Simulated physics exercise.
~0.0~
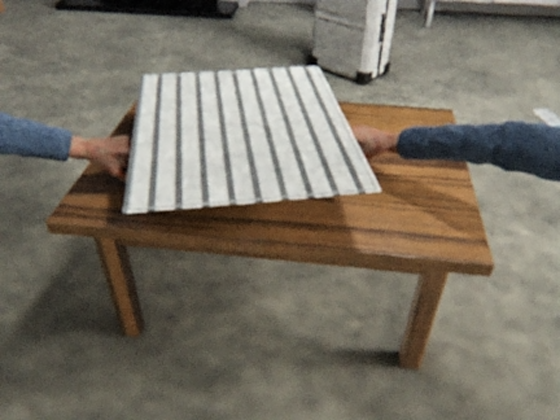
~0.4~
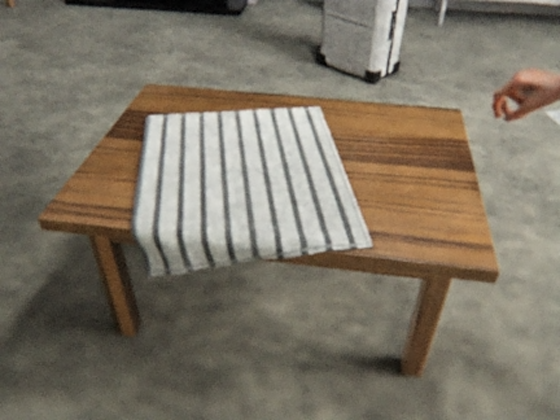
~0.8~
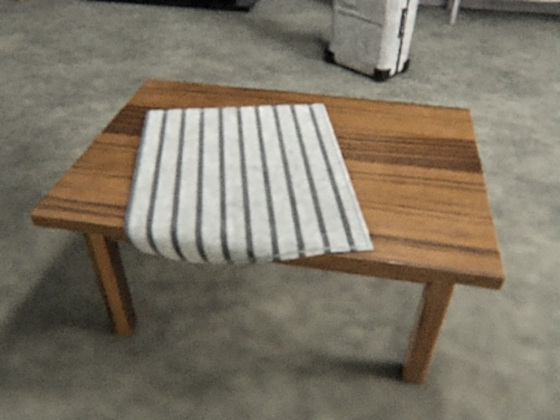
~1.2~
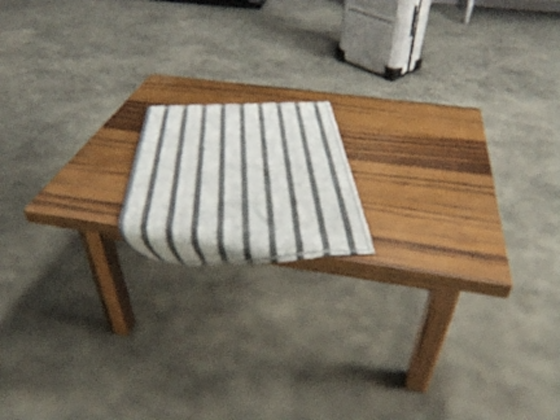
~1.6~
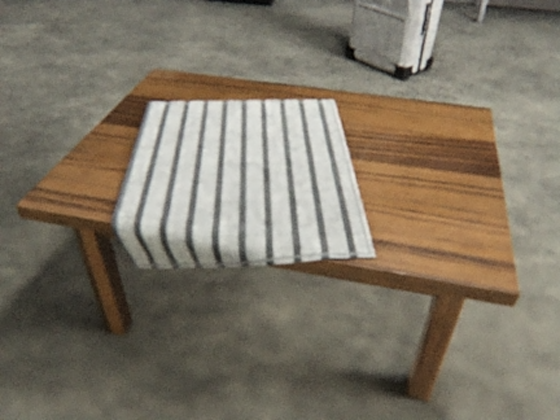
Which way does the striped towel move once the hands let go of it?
It moves down, settling onto the wooden table with its front edge drooping over the rim.
